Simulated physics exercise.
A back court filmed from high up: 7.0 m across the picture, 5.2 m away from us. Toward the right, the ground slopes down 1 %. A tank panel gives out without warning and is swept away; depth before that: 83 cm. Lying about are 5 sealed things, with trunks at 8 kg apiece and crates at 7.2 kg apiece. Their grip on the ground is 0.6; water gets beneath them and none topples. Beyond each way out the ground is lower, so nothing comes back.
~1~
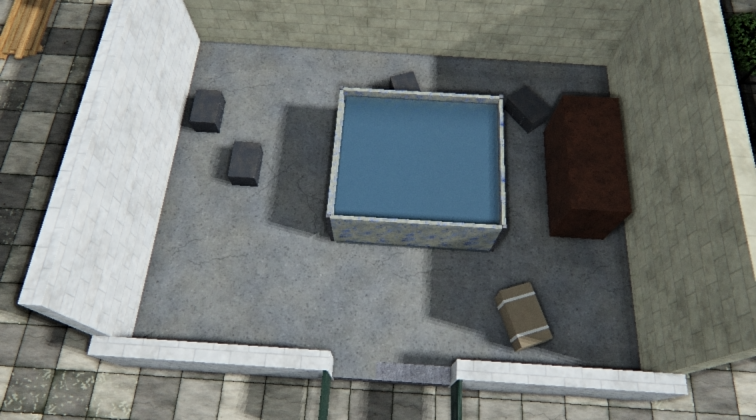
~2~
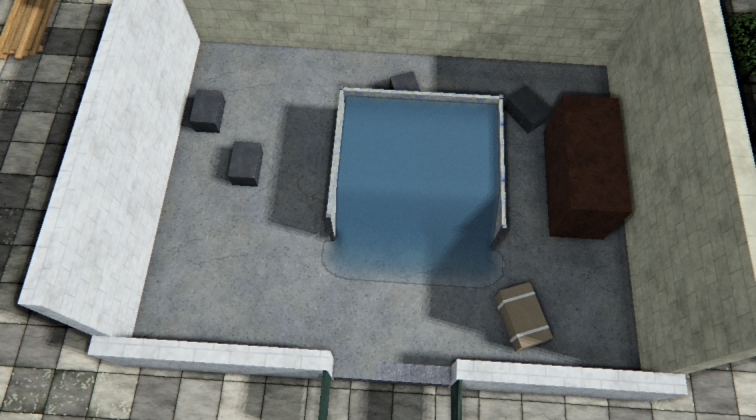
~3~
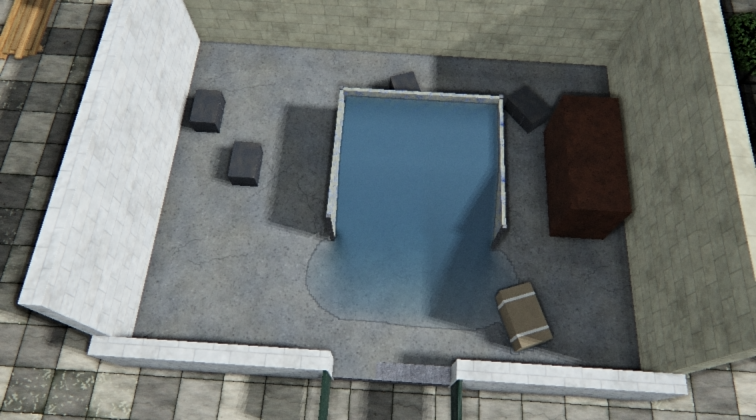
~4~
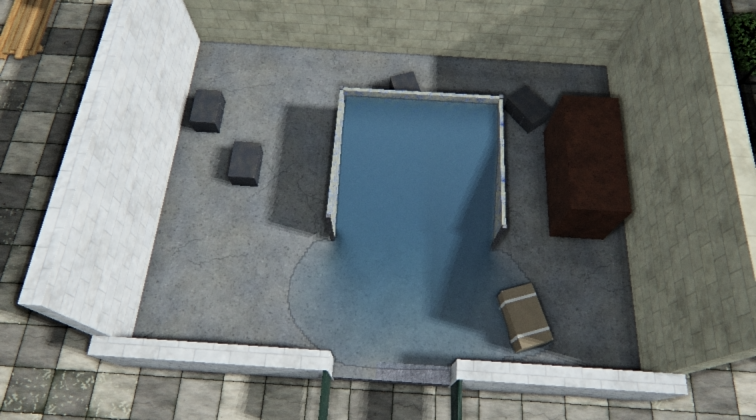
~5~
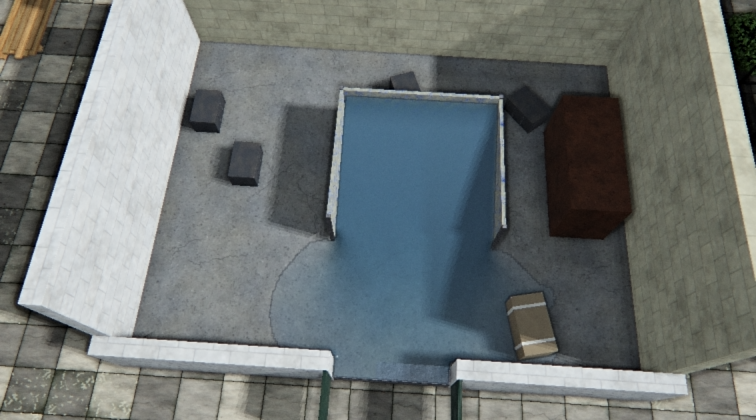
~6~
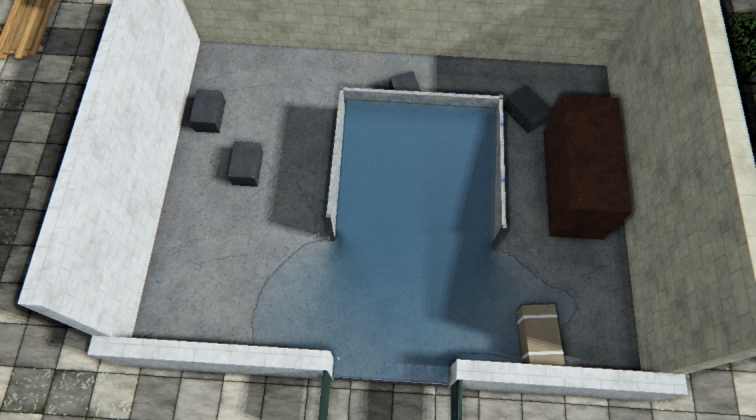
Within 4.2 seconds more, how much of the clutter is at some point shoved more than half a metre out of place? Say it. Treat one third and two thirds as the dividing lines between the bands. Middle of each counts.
Centre band.
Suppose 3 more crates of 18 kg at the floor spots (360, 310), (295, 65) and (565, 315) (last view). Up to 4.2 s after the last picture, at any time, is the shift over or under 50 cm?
First goes beyond, second stays inside, third goes beyond.
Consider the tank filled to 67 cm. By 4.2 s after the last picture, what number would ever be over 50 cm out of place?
Then the count would be 2.
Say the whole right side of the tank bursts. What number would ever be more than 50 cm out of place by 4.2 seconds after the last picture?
You'd get 4 in that case.
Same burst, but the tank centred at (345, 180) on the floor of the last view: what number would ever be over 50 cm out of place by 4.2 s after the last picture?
Result: 3 of them.
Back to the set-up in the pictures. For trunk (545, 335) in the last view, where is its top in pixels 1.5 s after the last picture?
Position: Approx. (616, 254).
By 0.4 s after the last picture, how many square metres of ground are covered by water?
Wet: Near 13 m2.
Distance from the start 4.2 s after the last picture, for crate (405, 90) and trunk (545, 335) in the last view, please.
Taking them in turn, I get 0 cm for the first and 40 cm for the second.
Then, 0.4 s after the last picture 1 of 5 are over 50 cm from their spots; 0 afloat.
Then, 1.5 s after the last picture 1 of 5 are over 50 cm from their spots; 0 afloat.
Then, 2.8 s after the last picture 1 of 5 are over 50 cm from their spots; 1 afloat.
Then, 4.2 s after the last picture 2 of 5 are over 50 cm from their spots, and 3 have been at some point; 3 afloat.
